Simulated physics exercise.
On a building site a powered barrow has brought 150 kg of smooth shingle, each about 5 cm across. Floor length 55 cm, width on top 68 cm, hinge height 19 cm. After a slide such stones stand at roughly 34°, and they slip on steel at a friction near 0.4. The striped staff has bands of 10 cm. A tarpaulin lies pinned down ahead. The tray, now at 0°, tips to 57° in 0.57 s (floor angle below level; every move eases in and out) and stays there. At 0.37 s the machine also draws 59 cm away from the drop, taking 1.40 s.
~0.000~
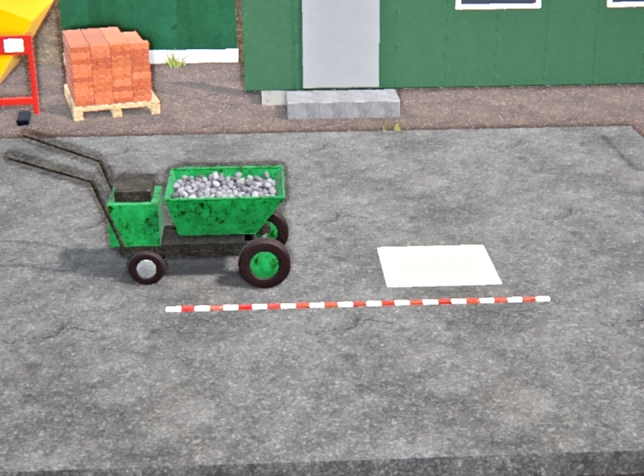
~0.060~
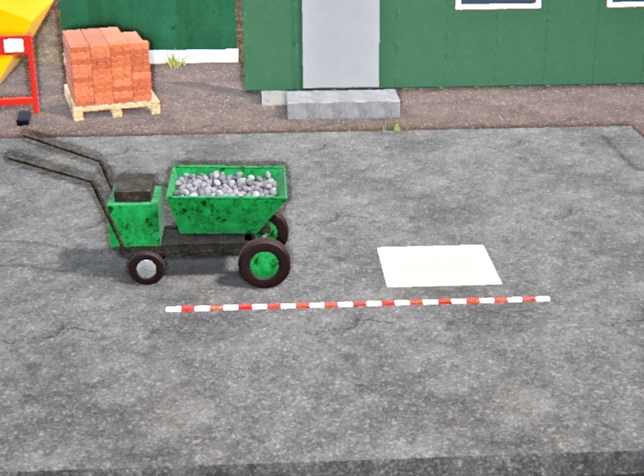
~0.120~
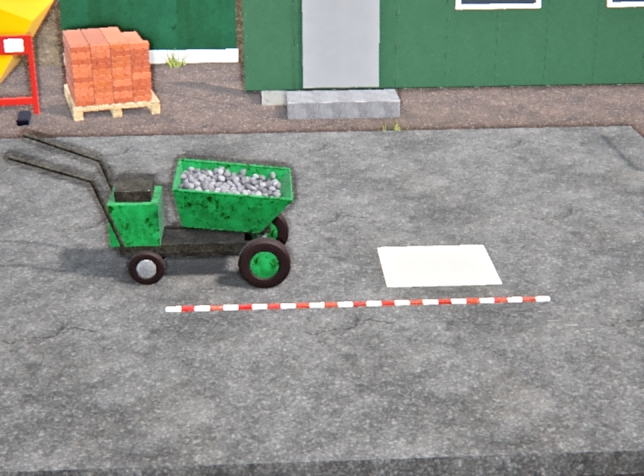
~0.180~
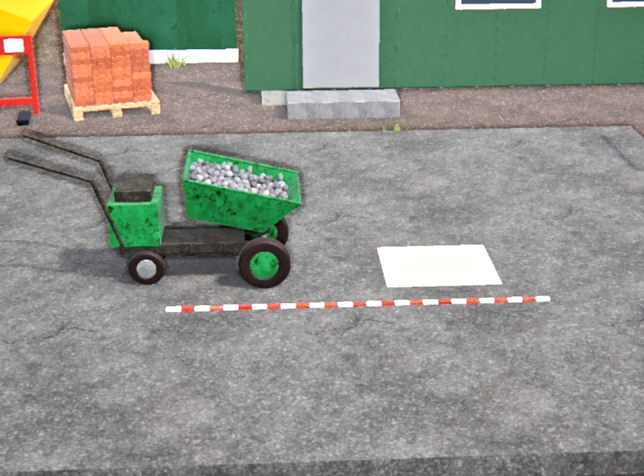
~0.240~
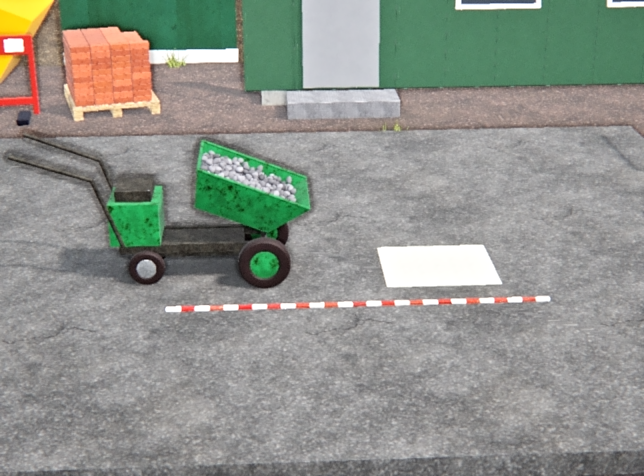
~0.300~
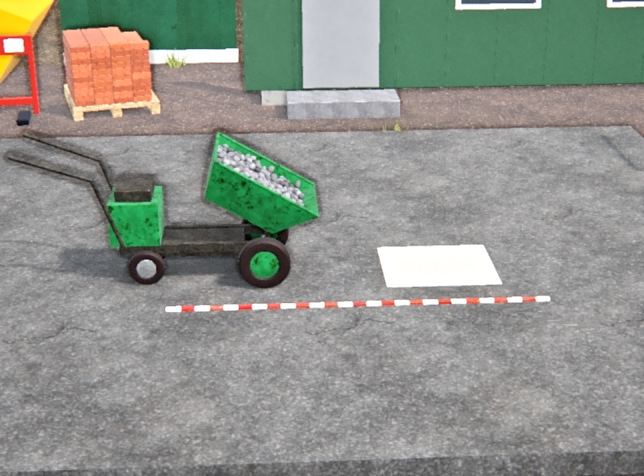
The clip opens on a green powered barrow standing still on grey ground, its level tray loaded with grey stones, a white sheet and a striped staff nearby. The tray begins to tilt slightly toward the right, then steepens steadily, its left end rising well above the chassis while the stones remain inside.
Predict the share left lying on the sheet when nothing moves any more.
Close to 15 in a hundred.
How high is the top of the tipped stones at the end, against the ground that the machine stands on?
Some 12 cm above that level.
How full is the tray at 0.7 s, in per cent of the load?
Roughly 85 per cent is still inside.
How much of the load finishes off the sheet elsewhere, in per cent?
Some 10 per cent of the load.
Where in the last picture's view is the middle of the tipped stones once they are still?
Near (364, 265).
After 0.4 s the floor is at 48°; 100 % in the tray; the foremost stones are at (317, 216).
After 0.7 s the floor is at 57°; 83 % in the tray, 17 % short of the sheet; the foremost stones are at (369, 254).
After 2.2 s the floor is at 57°; 21 % in the tray, 50 % short of the sheet, 17 % on the sheet, 12 % off the sheet elsewhere; the foremost stones are at (587, 261).
After 4.2 s the floor is at 57°; 19 % in the tray, 52 % short of the sheet, 17 % on the sheet, 12 % off the sheet elsewhere; the foremost stones are at (587, 261).
